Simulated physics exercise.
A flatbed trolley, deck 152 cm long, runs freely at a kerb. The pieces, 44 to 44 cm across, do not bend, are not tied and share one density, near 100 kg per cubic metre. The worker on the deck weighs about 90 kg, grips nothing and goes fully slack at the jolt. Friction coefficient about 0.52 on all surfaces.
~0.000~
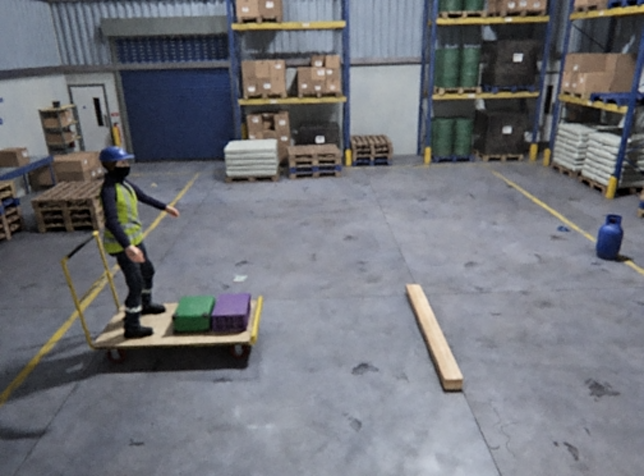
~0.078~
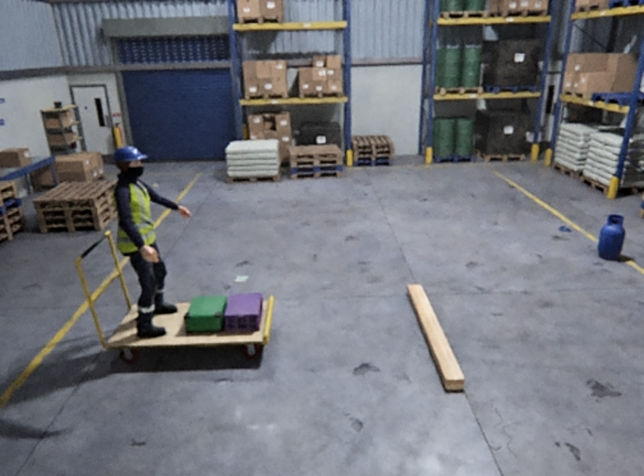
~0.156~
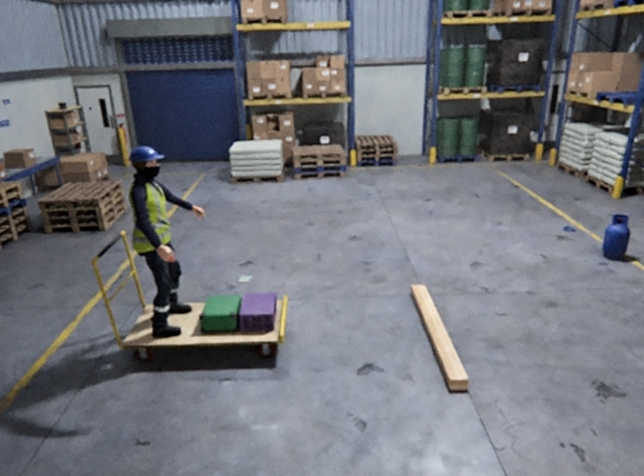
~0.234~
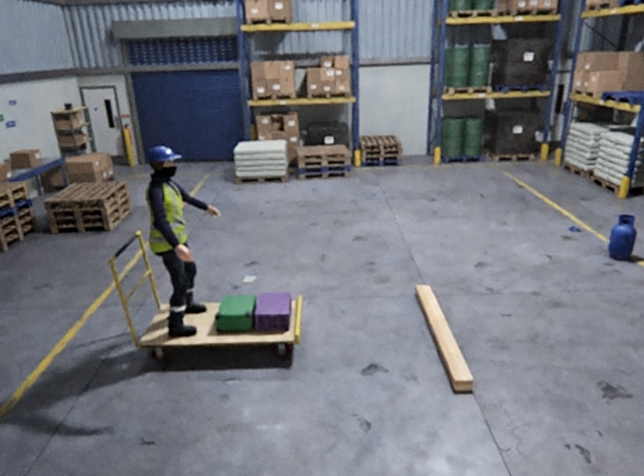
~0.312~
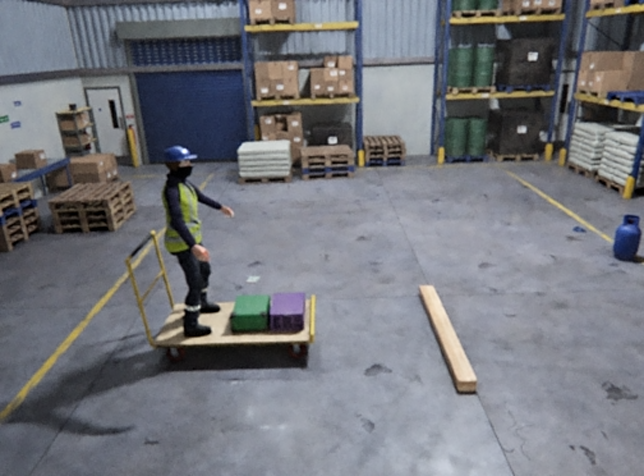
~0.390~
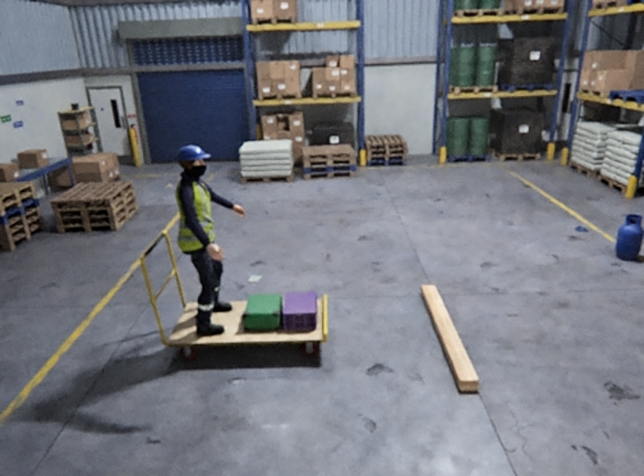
In a warehouse, a worker in a blue helmet and yellow vest stood on a flatbed trolley behind a green case and a purple one, an arm held out, as it rolled steadily a short way right.
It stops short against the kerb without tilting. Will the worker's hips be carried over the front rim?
The worker's hips stay behind the front rim at this speed.
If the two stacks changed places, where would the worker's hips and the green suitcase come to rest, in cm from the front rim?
In that case hips 120 behind, green 20 behind.
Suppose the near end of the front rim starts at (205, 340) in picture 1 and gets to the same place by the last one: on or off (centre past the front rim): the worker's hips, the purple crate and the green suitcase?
Then hips off, purple on, green on.
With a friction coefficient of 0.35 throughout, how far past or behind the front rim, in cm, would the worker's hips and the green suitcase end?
In that case hips 90 behind, green 50 behind.
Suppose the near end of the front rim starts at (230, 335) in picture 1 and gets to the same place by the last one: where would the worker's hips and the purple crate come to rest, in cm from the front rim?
In that case hips 30 past, purple 20 behind.
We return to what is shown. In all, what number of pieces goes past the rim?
The count is 0.
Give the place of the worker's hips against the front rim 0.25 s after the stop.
About 90 cm behind the rim.
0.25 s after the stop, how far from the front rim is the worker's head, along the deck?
Some 80 cm behind it.
The wheels strike at 1.27 s.
After 1.82 s the worker's hips are 92 cm behind the rim, near (357, 266) in the last picture's view.
After 2.27 s the worker's hips are 100 cm behind the rim, near (350, 273) in the last picture's view.
When all is still (3.5 s), nothing is past the rim; behind it, green suitcase, purple crate and the worker's hips.
